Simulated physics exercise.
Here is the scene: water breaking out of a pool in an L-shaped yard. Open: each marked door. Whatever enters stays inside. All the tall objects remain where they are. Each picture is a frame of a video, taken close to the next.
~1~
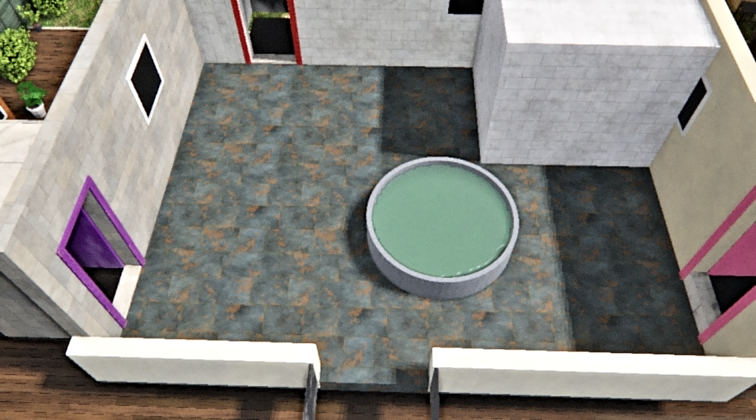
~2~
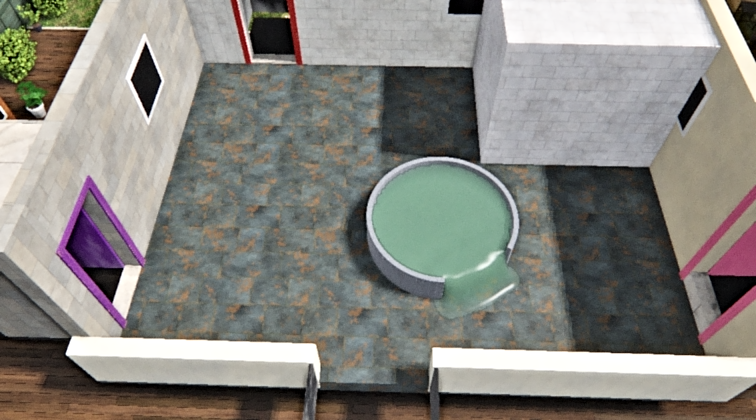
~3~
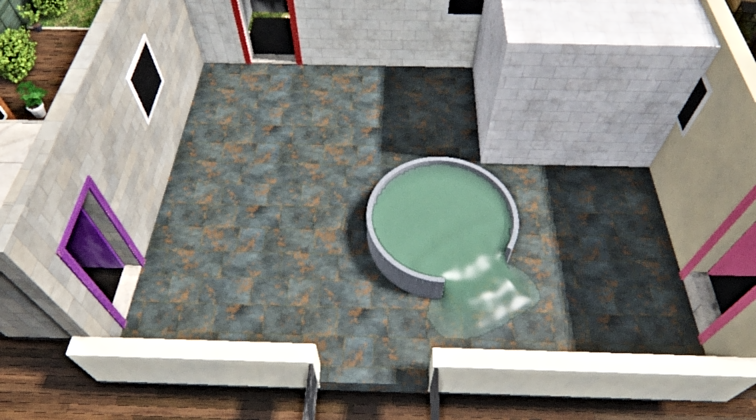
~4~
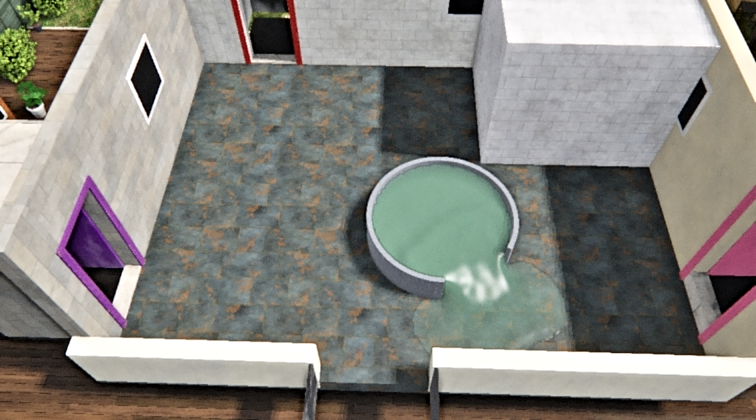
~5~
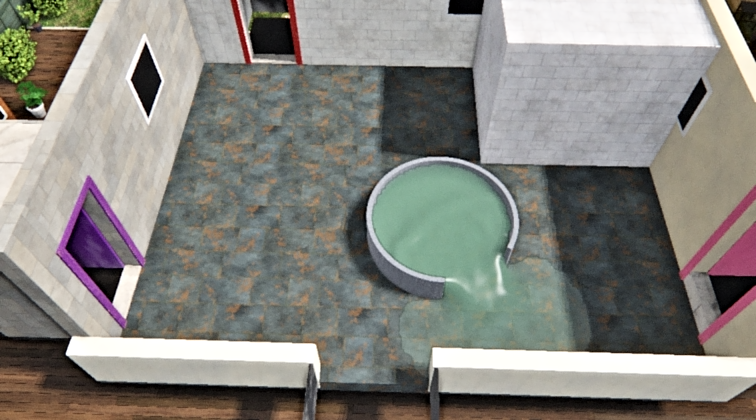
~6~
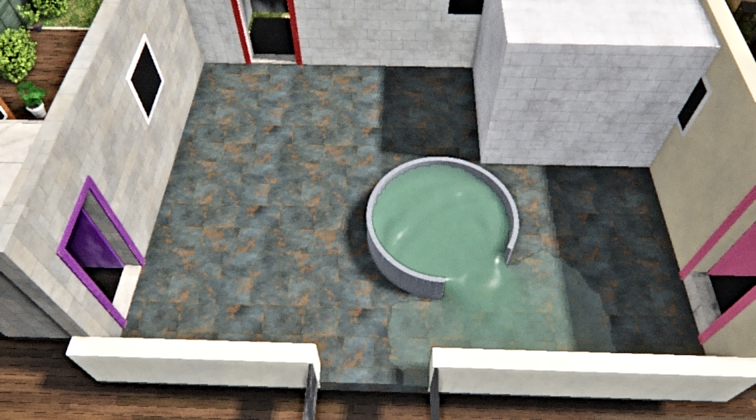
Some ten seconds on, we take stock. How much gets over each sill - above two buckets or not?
As I see it, the red door will keep it to two buckets; the purple door will keep it to two buckets; the pink door will keep it to two buckets.
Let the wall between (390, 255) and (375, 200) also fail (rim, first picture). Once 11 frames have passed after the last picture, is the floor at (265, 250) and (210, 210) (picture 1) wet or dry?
Well, the first place would be submerged and the second one submerged.
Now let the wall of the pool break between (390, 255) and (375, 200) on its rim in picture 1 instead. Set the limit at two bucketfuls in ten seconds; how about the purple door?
Result - purple overshoots.
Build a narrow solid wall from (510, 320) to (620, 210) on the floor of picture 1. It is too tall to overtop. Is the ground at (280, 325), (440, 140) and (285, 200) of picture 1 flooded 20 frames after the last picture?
The first is inundated, the second still bare and the third still bare.
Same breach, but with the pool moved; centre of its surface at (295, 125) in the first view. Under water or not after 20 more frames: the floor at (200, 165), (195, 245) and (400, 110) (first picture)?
First one stays unwetted, next one stays unwetted, last one stays unwetted.
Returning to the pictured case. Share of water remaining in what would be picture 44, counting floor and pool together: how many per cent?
I make it 96 per cent.
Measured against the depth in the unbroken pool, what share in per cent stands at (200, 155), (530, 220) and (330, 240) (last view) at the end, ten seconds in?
About 6, 20, 2 %.
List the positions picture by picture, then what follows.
In the first picture, still water in the pool at (442, 218).
In the second picture, the front is at (444, 312), out from the gap at (478, 283).
In the third picture, the front is at (445, 331), out from the gap at (478, 284).
In the fourth picture, water pours out at (478, 284) and has run to (561, 319).
In the fifth picture, the front is at (582, 343), out from the gap at (478, 284).
In the sixth picture, water pours out at (478, 284) and has run to a hidden place.
A moment on, water covers 10 % of the floor; the red door not reached, the purple door not reached, the pink door not reached.
Next, water covers 20 % of the floor; the red door not reached, the purple door not reached, the pink door wet at the sill, nothing in.
Then, water covers 35 % of the floor; the red door not reached, the purple door not reached, the pink door wet at the sill, nothing in.
Later, water covers 55 % of the floor; the red door not reached, the purple door wet at the sill, nothing in, the pink door wet at the sill, nothing in.
In the end, water covers 80 % of the floor; the red door wet at the sill, nothing in, the purple door under two buckets in, the pink door wet at the sill, nothing in.
